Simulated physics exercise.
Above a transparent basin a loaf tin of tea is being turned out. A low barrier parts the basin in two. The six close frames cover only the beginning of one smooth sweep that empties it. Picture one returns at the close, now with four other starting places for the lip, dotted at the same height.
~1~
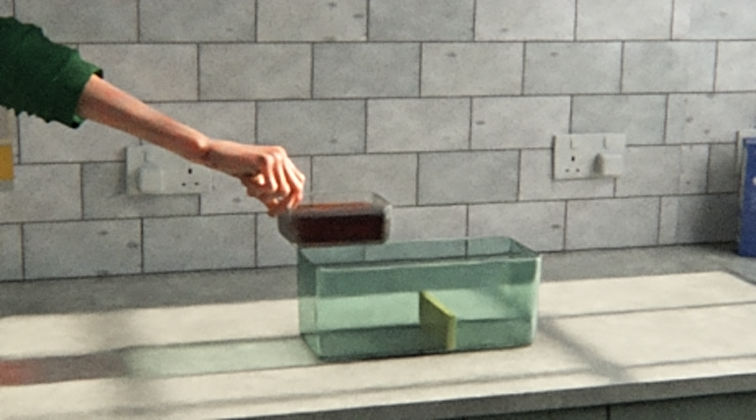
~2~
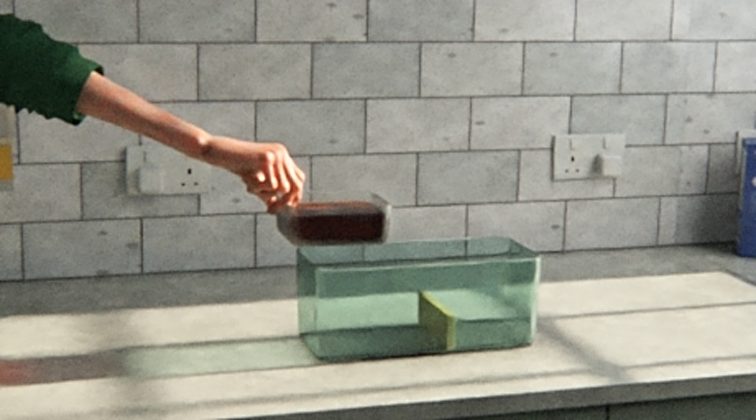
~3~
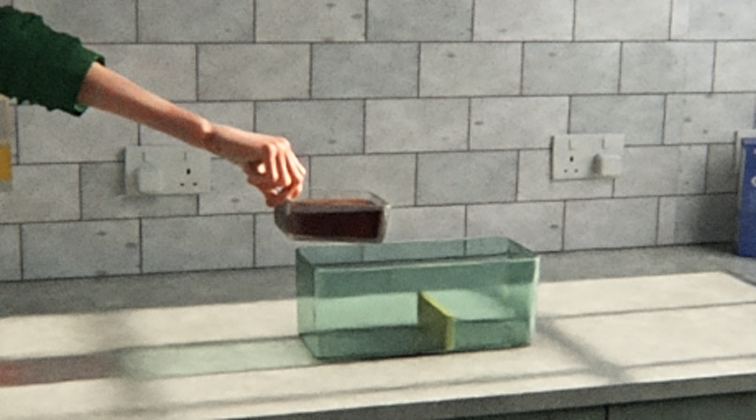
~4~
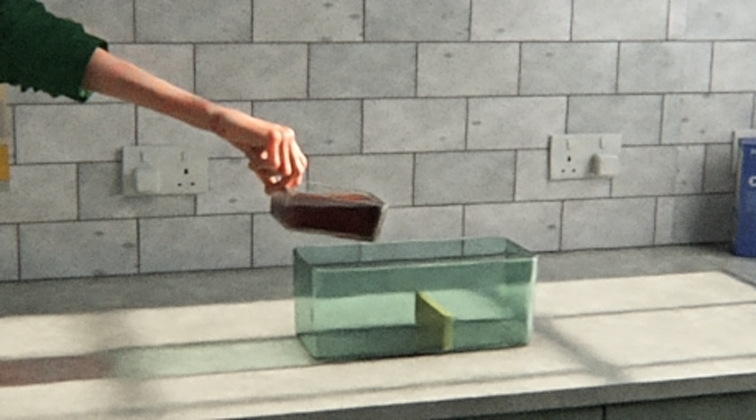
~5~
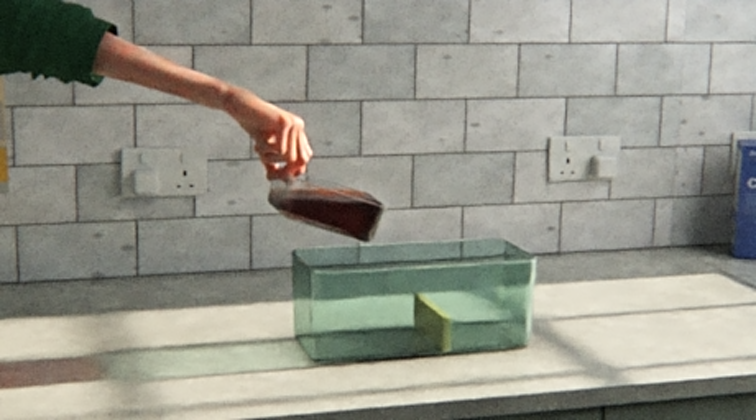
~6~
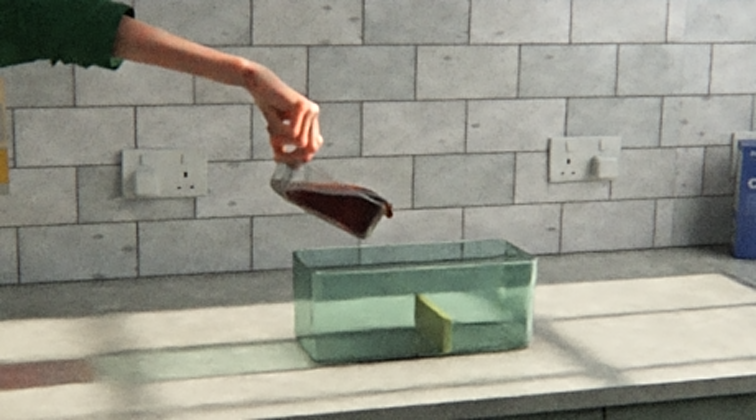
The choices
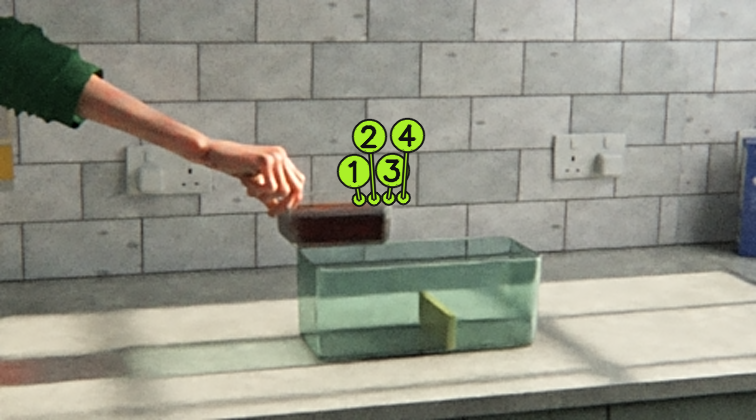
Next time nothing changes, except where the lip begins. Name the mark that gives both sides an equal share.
2 is best.
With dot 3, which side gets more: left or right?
More ends on the right.
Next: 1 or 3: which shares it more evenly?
The answer is 3.
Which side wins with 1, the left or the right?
More ends on the left.
On the marked copy, 1 at (359, 199); 2 at (374, 198); 3 at (388, 198); 4 at (403, 197).
With 1, about 86 % ends left of the wall and 12 % right of it.
With 2, about 47 % ends left of the wall and 51 % right of it.
With 3, about 28 % ends left of the wall and 70 % right of it; 3 % is lost outside.
With 4, about 10 % ends left of the wall and 88 % right of it.
